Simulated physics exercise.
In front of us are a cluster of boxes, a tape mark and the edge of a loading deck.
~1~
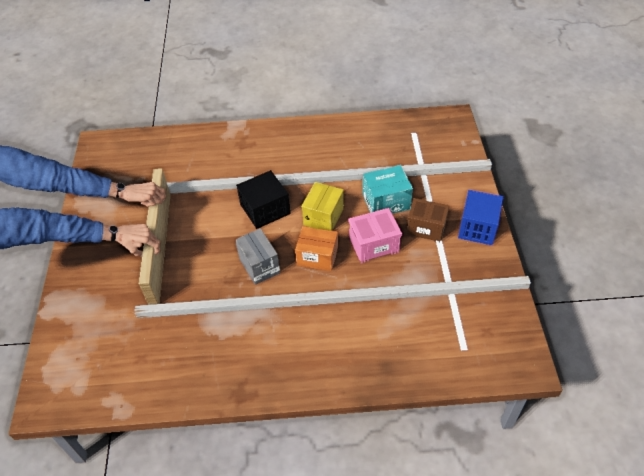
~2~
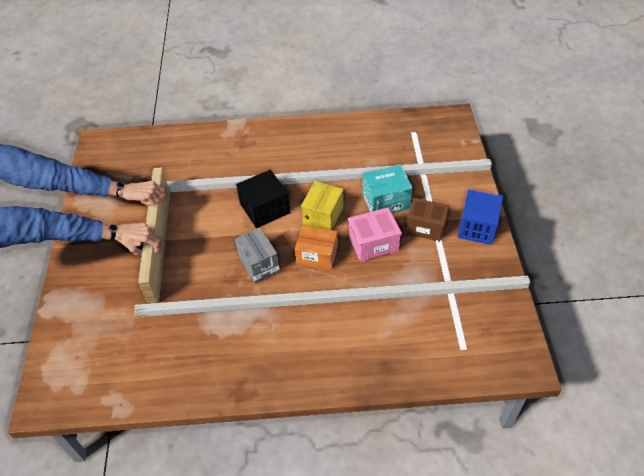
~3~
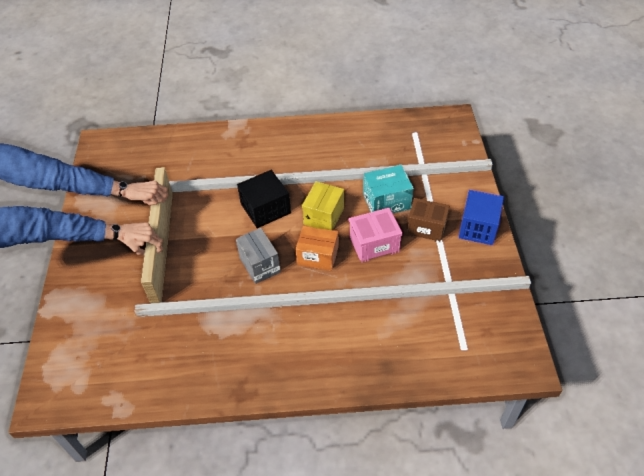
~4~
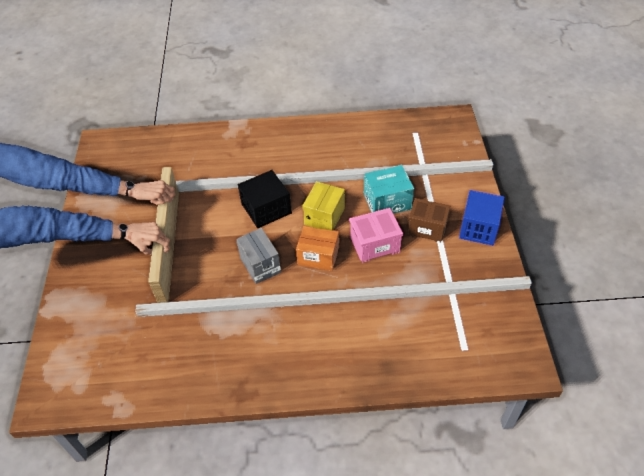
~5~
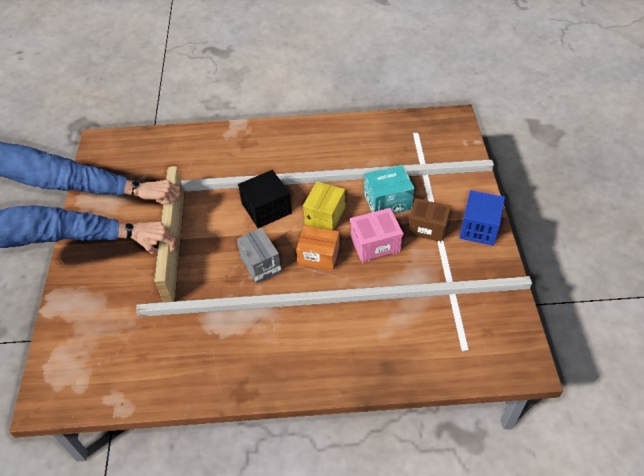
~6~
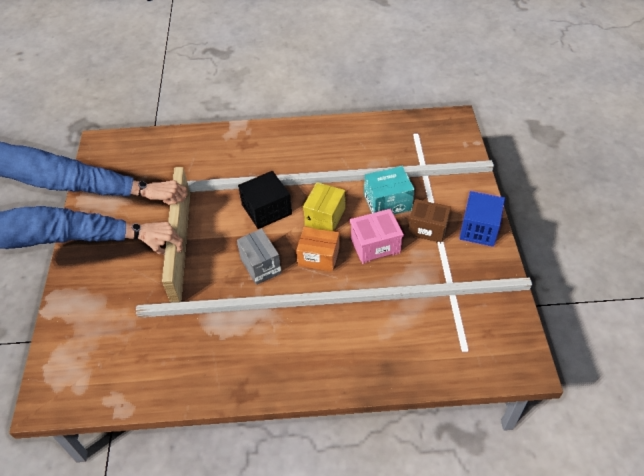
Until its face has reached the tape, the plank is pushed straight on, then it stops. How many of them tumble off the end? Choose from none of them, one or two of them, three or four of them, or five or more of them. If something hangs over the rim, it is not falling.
Three or four of them do.
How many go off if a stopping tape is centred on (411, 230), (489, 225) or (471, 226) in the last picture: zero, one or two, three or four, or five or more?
Well, it comes out as either one or two, more than four and five or more, in that order.
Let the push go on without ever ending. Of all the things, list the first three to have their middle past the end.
Earliest first: The blue crate, then the brown tote, then the turquoise box.
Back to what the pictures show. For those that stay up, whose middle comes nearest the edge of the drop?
Yellow box, foremost.
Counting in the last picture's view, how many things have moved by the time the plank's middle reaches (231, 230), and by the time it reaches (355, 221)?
Answer - first 0, then 8.
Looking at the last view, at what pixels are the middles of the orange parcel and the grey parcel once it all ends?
Reading them off: First (487, 232); then (459, 247).
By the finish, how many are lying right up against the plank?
Number in contact with it: 2.
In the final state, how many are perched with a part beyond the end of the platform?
Count: 0.
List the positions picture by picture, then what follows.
The first frame shows blue crate (480, 217); brown tote (427, 221); turquoise box (387, 192); plank (156, 235); tape (436, 227).
The second frame shows brown tote (427, 220); black crate (264, 199).
The third frame shows turquoise box (387, 191); orange parcel (318, 248).
The fourth frame shows blue crate (482, 218); plank (165, 233).
The fifth frame shows brown tote (429, 221); grey parcel (259, 256).
The sixth frame shows blue crate (482, 219); brown tote (429, 222); turquoise box (388, 193); plank (178, 233); tape (437, 228).
Soon after, none off yet; blue crate at rest near (482, 219); brown tote at rest near (429, 222); turquoise box at rest near (388, 193).
After that, none off yet; blue crate displaced about its own width near (510, 218); brown tote displaced about its own width near (474, 212); turquoise box displaced about its own width near (436, 187).
In the end, the number that fall off is three or four; gone, pink tote, turquoise box, brown tote and blue crate.
